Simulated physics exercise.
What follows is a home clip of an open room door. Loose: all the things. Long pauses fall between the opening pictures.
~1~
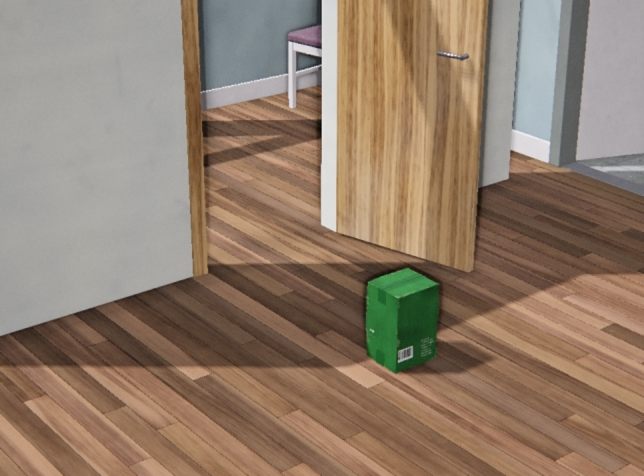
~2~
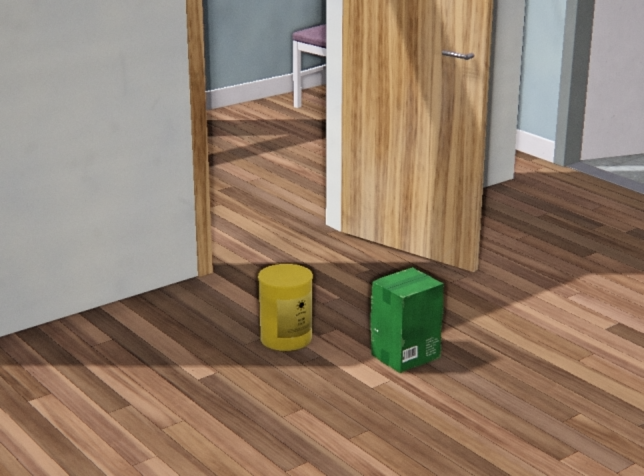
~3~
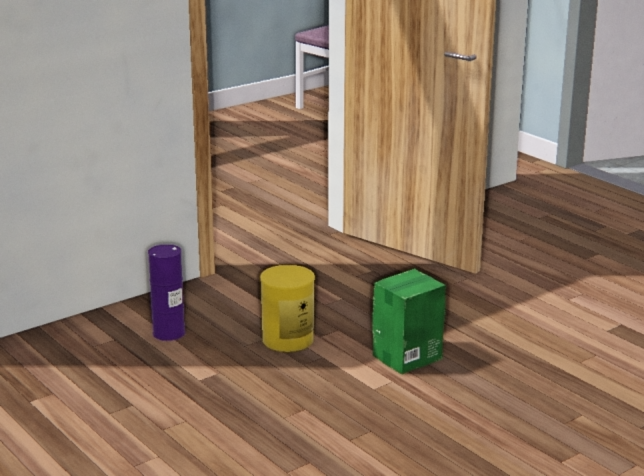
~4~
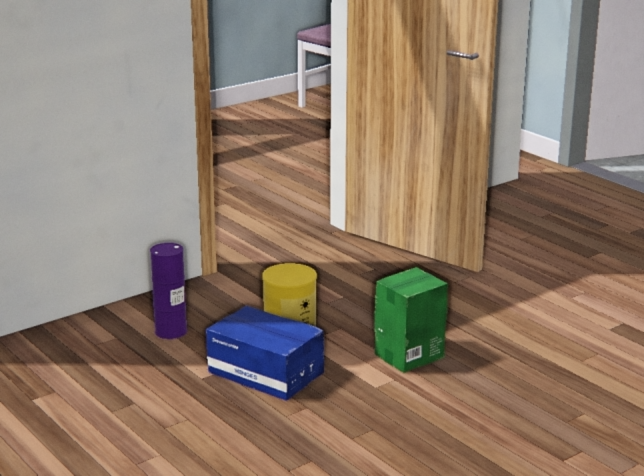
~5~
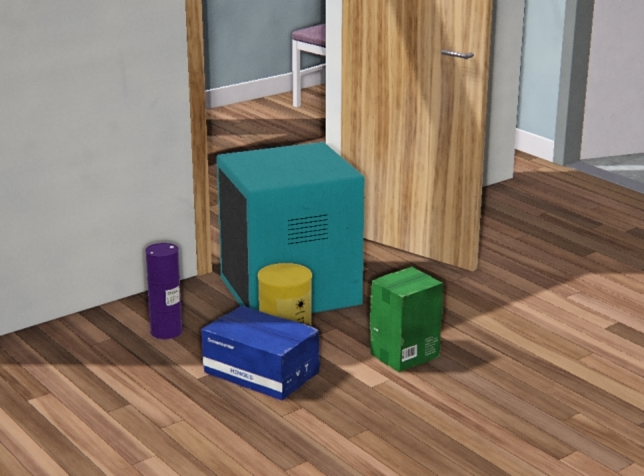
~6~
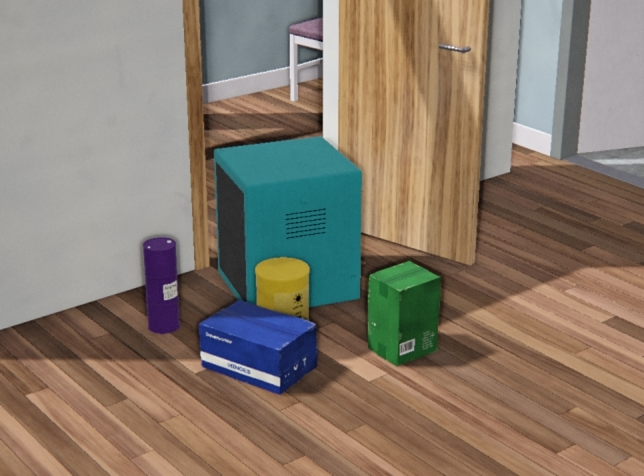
Green box standing before an open door, with a yellow pail, purple canister, blue box and large turquoise appliance appearing in turn.
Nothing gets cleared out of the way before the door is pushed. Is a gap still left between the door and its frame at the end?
I expect it will finish partly open.
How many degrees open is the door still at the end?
The door ends up some 60° open.
Then, 0.70 s past the last view, door 87° open.
Then, 1.00 s past the last view, door 71° open.
Finally, door 58° open; all 5 still in place. Final places as the last picture's camera would see them, turquoise appliance near (286, 224).
